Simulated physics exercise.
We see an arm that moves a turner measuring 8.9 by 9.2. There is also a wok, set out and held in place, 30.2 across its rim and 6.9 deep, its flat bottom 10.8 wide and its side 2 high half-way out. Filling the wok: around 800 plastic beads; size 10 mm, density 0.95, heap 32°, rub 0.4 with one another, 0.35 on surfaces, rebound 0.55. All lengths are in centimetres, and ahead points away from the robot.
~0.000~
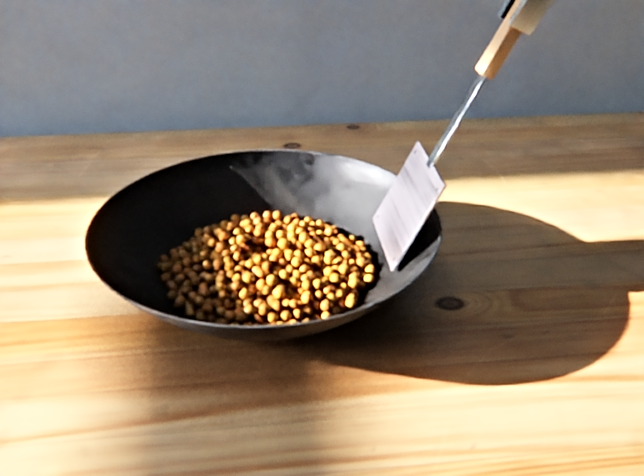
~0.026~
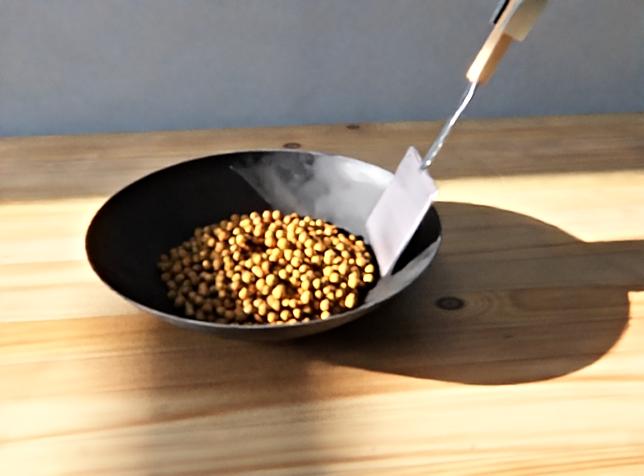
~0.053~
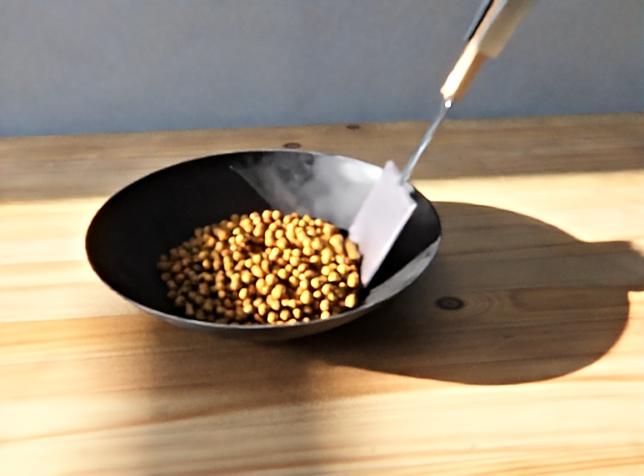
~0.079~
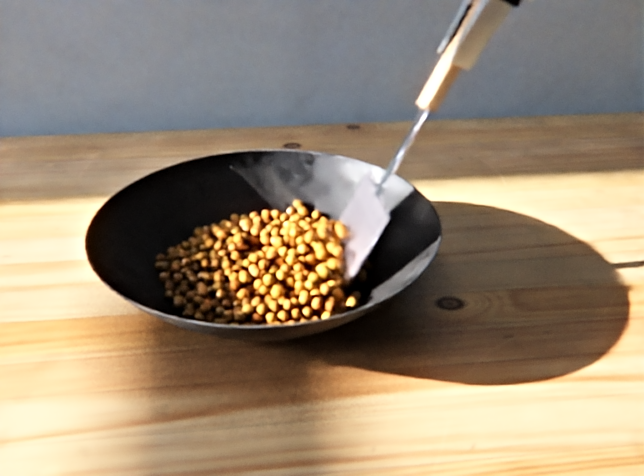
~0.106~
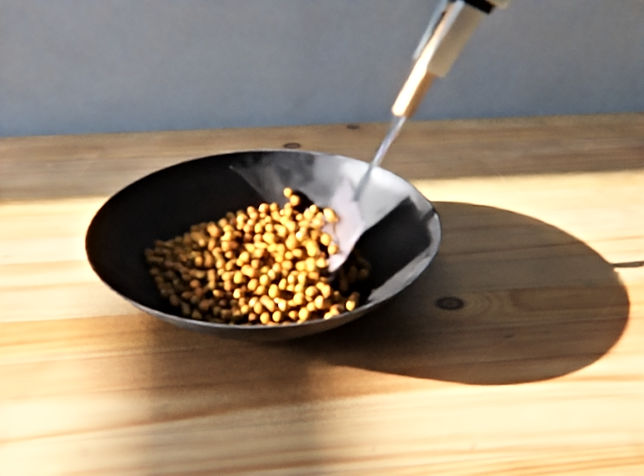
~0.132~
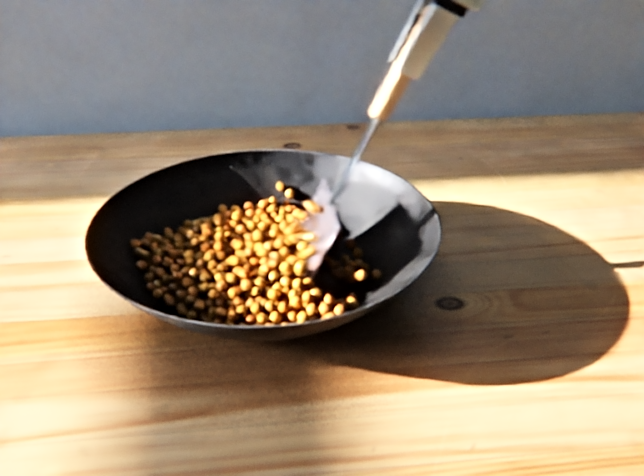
A robotic arm, only its end visible at the upper right, holds a turner with a pale blade and light wooden handle over a sunlit wooden table, seen from slightly above by a still camera. A black wok heaped with small golden-brown beads sits left of centre before a grey wall. The blade moves left and down into the wok, pushing beads leftward as a few rise along its edge.
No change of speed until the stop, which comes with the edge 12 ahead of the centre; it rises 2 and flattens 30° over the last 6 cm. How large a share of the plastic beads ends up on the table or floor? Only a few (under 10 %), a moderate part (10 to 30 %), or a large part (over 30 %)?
A large part.
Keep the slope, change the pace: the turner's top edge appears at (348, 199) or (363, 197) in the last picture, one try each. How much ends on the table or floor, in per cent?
Try one roughly 35 per cent; try two roughly 30 per cent.
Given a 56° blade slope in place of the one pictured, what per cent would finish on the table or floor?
Near 40 %.
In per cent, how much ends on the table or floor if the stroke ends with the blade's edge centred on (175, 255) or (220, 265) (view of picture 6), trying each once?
Around 5 per cent for the first try and 0 per cent for the second.
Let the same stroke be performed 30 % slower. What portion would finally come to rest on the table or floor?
In that case, close to 30 per cent.
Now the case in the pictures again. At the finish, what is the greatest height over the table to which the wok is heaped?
It reaches around 5.0 cm.
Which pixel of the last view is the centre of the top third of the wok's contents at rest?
Pixel position: Approx. (198, 268).
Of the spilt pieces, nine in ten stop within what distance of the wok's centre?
Distance: Approx. 50 cm.
After 0.20 s, sloping 64°, highest piece 8 above the table; 802 in the wok.
After 0.26 s, sloping 54°, highest piece 9 above the table; 802 in the wok.
After 0.49 s, sloping 34°, highest piece 11 above the table; 487 in the wok, 168 on the table or floor, 147 on the blade or in flight.
After 1.54 s, sloping 34°, highest piece 5 above the table; 487 in the wok, 315 on the table or floor.
At rest, 487 in the wok, 315 on the table or floor. That is 39 % on the table or floor.
